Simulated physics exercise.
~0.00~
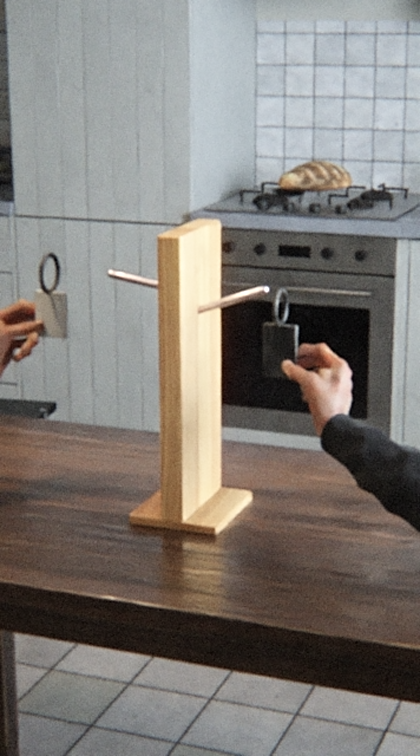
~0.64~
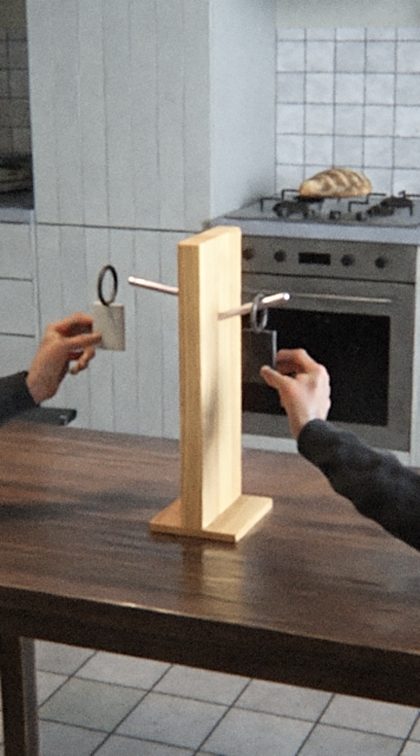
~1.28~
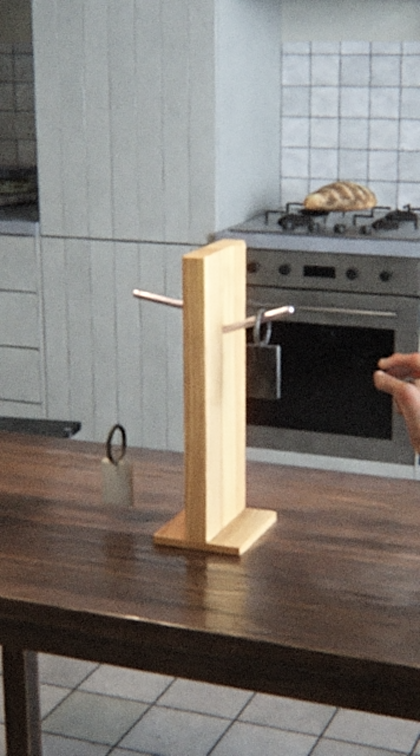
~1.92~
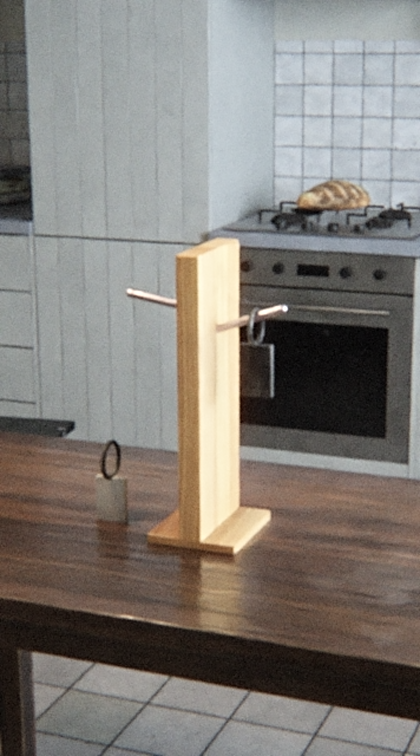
In a kitchen, two hands release ringed tags; the black hangs, the white drops onto the table.
